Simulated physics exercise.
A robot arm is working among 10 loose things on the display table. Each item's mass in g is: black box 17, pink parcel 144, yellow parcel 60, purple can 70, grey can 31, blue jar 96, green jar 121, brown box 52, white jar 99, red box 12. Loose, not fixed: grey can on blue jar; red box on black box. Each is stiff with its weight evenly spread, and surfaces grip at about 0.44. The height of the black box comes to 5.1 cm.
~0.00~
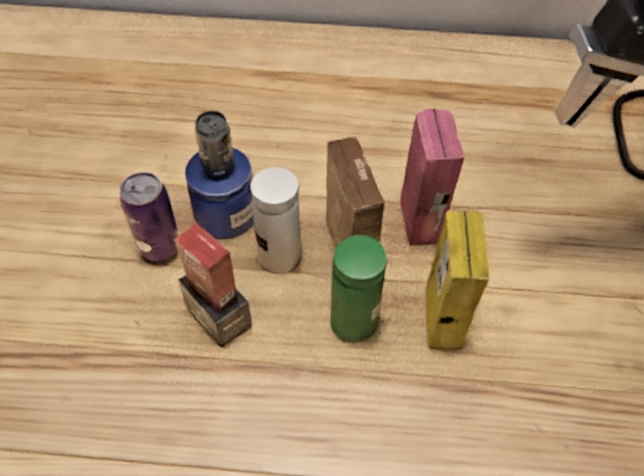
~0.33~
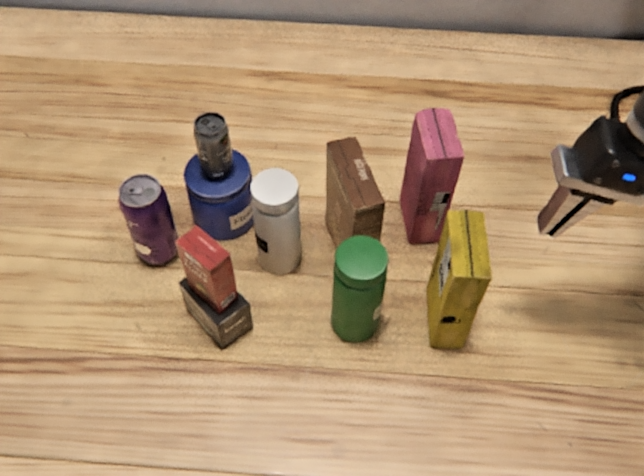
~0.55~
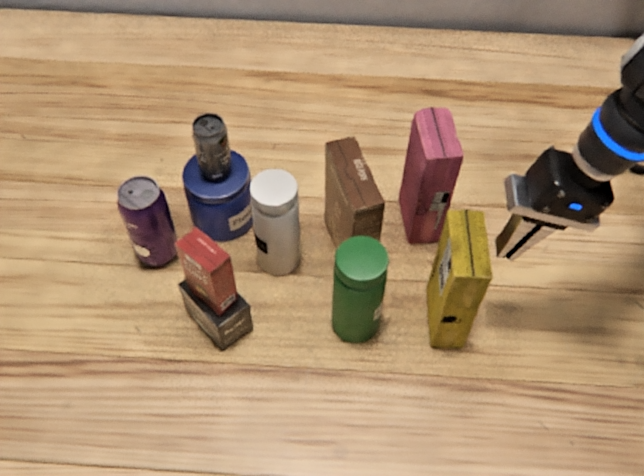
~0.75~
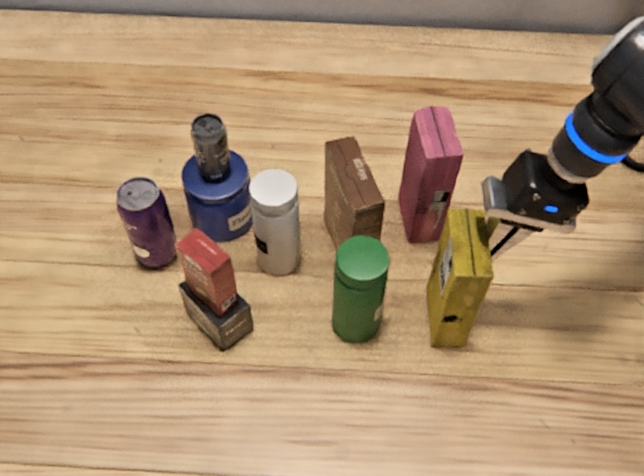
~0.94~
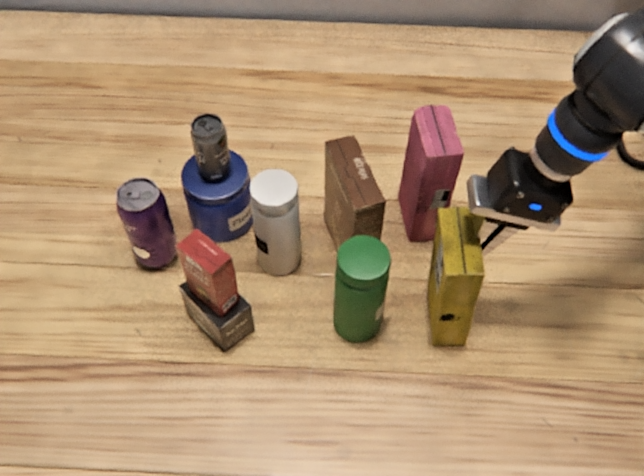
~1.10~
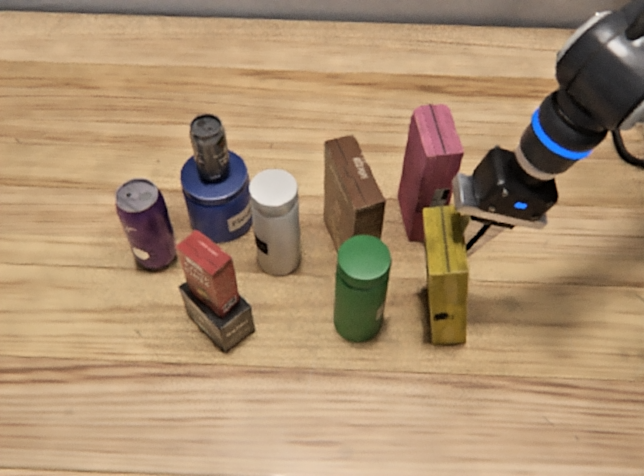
A robot arm reached in from the right toward the yellow parcel and nudged its upper part, tilting it slightly left, while the jars, cans and other boxes on the wooden table stayed put.
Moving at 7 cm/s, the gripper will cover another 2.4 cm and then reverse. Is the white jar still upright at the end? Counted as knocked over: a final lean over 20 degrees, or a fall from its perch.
Yes.
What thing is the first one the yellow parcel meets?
That would be the green jar.
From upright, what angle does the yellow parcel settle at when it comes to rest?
About 20°.
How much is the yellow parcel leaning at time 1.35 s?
Close to 20 degrees off vertical.
After 1.35 s, leaning yellow parcel 21°.
After 1.65 s, green jar and yellow parcel touch at 1.38 s; leaning yellow parcel 22°.
After 2.10 s, leaning yellow parcel 22°.
At rest, past 20° or fallen, yellow parcel. Standing, pink parcel, brown box, white jar, blue jar, green jar, black box, purple can, red box and grey can.
